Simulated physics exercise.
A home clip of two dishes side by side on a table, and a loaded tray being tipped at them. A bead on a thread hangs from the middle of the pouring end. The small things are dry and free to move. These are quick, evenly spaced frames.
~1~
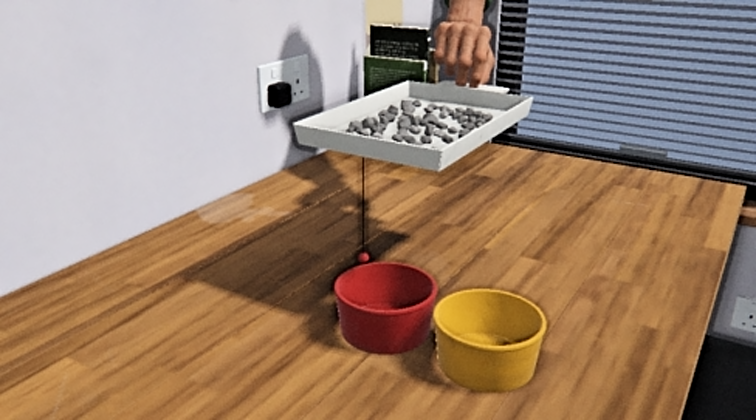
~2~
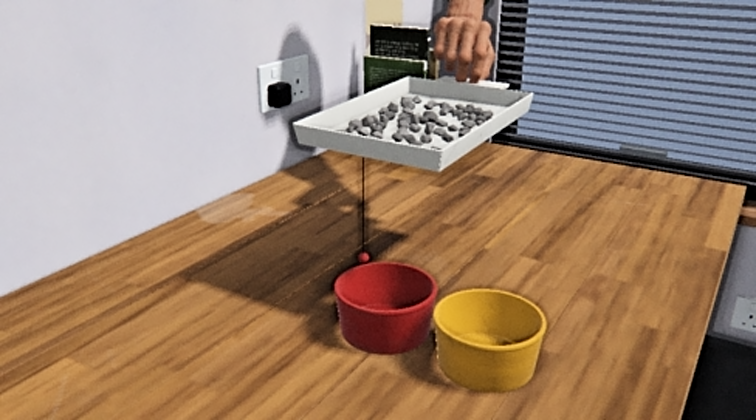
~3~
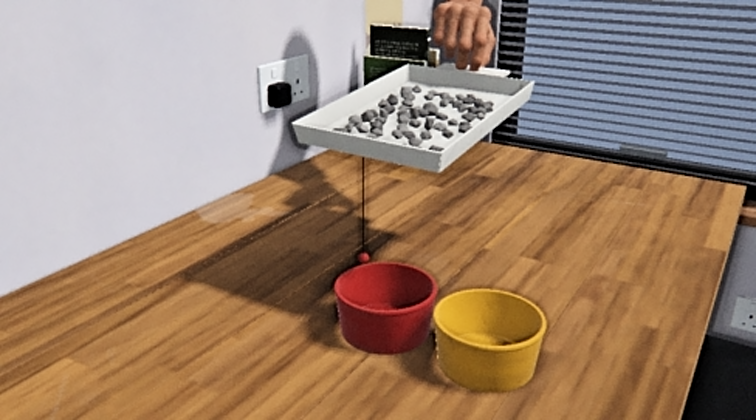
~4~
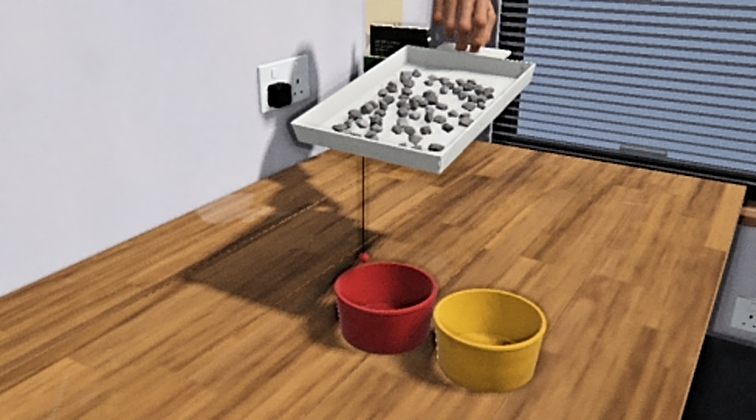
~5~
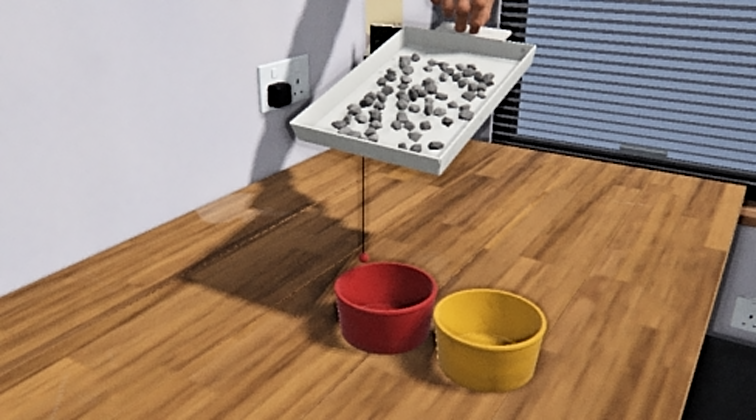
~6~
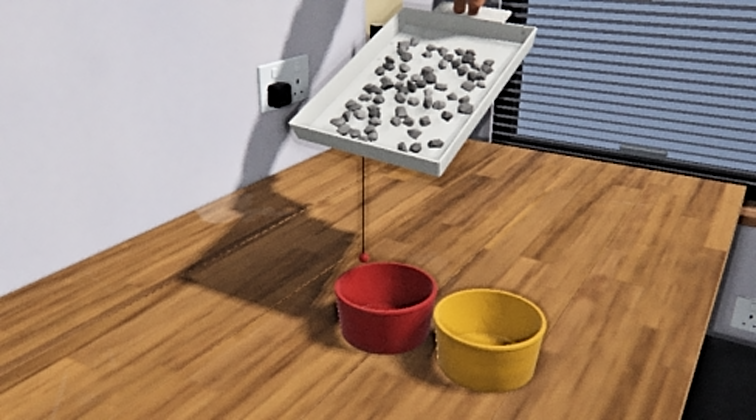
On a wooden table, a hand steadily tilts a white tray of gravel above two dishes.
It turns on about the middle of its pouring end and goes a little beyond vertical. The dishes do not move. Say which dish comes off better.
It favours the left dish.
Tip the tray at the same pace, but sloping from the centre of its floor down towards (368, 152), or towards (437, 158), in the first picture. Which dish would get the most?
In turn: The left dish; the dish on the left.
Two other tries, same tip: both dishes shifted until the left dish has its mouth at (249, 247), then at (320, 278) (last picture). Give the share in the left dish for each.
Roughly 0 per cent, and 30 per cent.
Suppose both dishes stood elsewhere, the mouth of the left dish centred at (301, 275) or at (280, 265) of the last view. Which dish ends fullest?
The first try: The right one. The second: The right-hand dish.
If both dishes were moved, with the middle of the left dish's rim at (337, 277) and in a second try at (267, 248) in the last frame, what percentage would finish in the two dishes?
First some 70, then 10 per cent.
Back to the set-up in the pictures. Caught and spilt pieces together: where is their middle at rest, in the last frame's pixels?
At about (383, 346).
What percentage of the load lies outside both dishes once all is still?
Roughly 60 in a hundred.
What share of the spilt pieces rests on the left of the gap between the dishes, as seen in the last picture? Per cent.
About 90 per cent.
Shortly afterwards, tray tipped steeply; all but a few on the tray; a little in the air.
Next, tray tipped past a quarter turn; near a third on the tray; near a quarter in the left dish; near a third outside both; a little in the air.
Some moments later, tray tipped past a quarter turn; only a few in the right dish; near a third in the left dish; near half outside both.
In the end, tray tipped past a quarter turn; a little in the right dish; near a third in the left dish; near half outside both.
